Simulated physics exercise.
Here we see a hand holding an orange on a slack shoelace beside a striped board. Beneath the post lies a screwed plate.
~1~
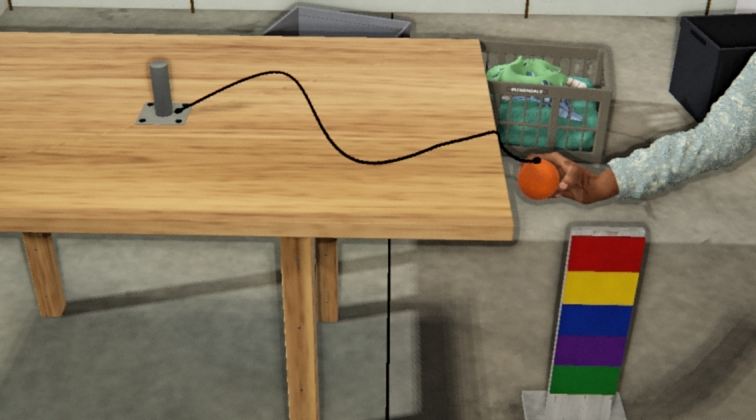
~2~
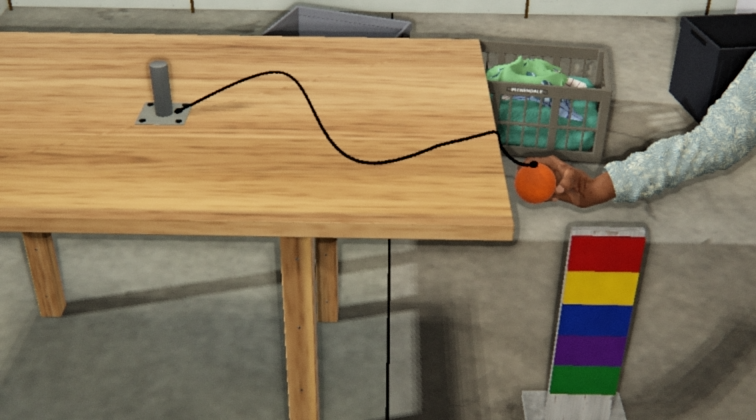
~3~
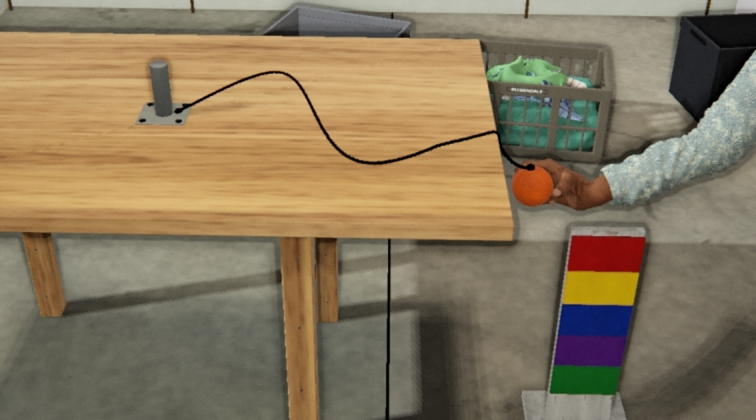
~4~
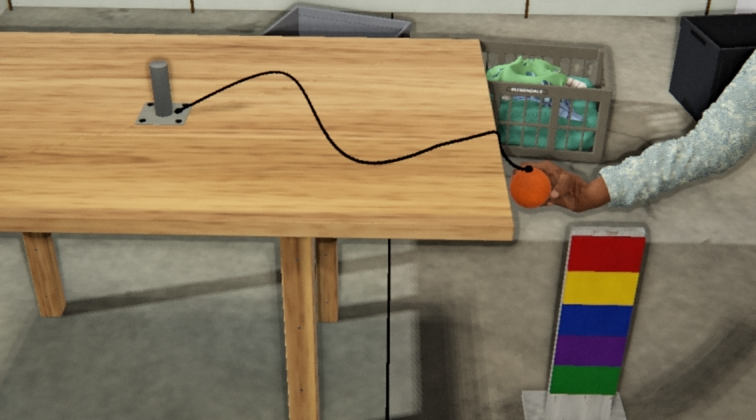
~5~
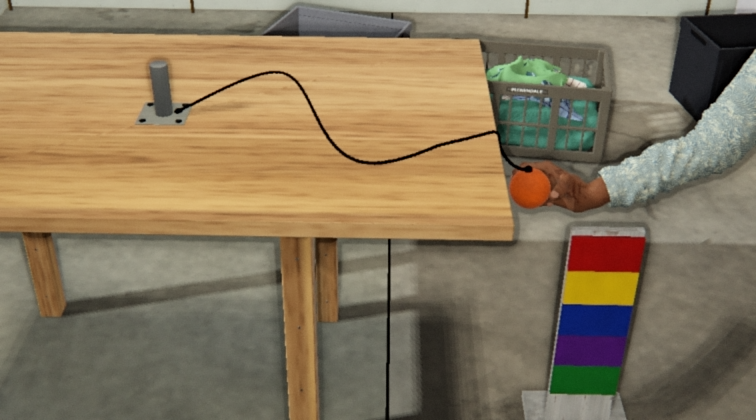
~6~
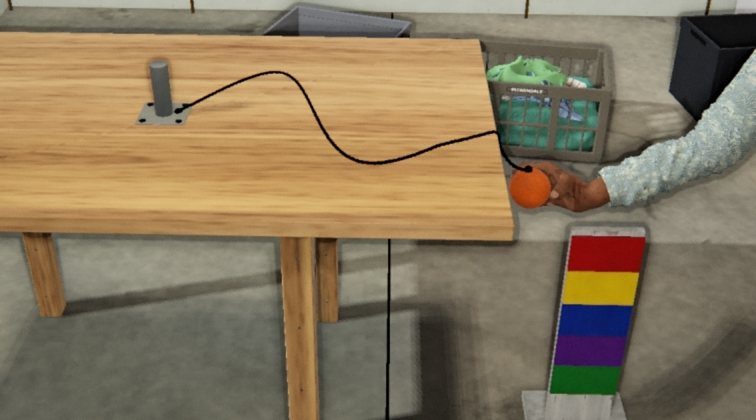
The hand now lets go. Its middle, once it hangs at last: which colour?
Colour: Purple.
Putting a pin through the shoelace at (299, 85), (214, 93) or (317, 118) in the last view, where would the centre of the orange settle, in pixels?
First try (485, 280), second try (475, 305), third try (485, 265).
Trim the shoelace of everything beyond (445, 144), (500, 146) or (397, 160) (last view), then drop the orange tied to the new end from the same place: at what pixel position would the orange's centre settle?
Try by try, the places come out as (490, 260), (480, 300) and (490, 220).
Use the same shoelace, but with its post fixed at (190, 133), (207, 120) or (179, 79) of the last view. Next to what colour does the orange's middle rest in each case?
In turn, green, then green, then purple.
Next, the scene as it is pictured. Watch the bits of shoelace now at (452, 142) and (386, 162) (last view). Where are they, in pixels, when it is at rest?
In that view they sit near (482, 241) and near (489, 182).
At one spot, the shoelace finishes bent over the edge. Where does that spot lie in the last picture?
That would be the bit at (333, 144).
A little later, orange near (485, 307); level with blue.
Next, orange near (470, 332); level with purple.
When it is over, orange near (474, 335); level with purple. The purple one.
